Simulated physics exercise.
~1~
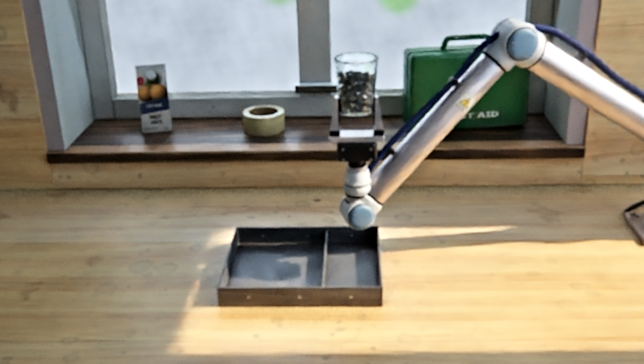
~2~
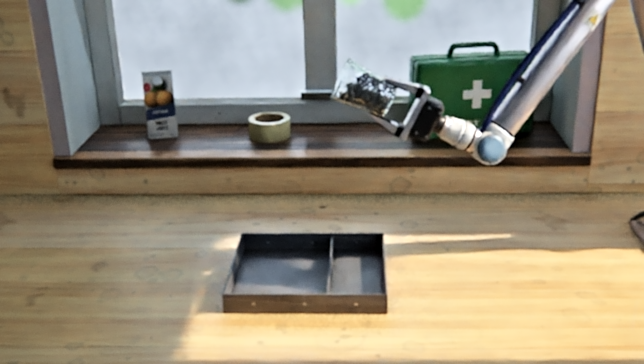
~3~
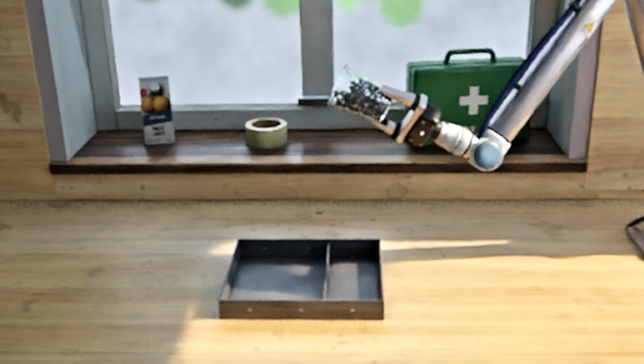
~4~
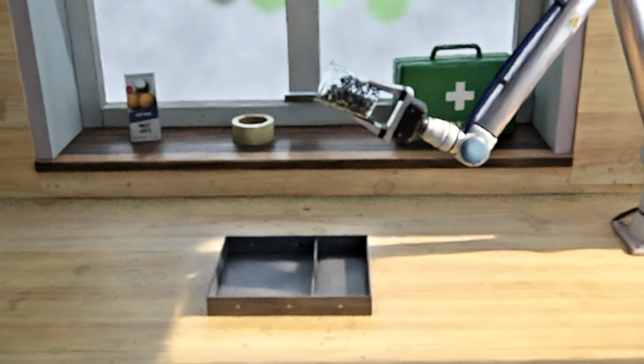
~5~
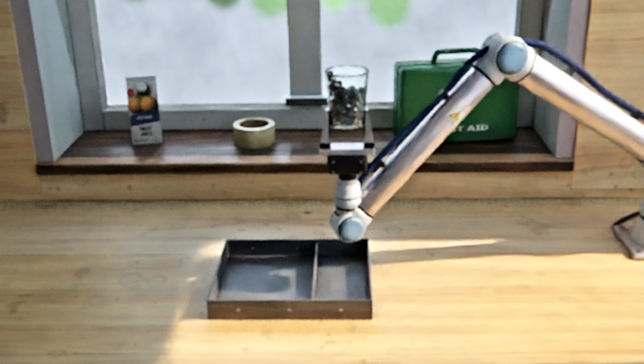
Robot arm tipping a glass beaker of small dark pebbles leftward above a divided tray, then righting it still holding its load.
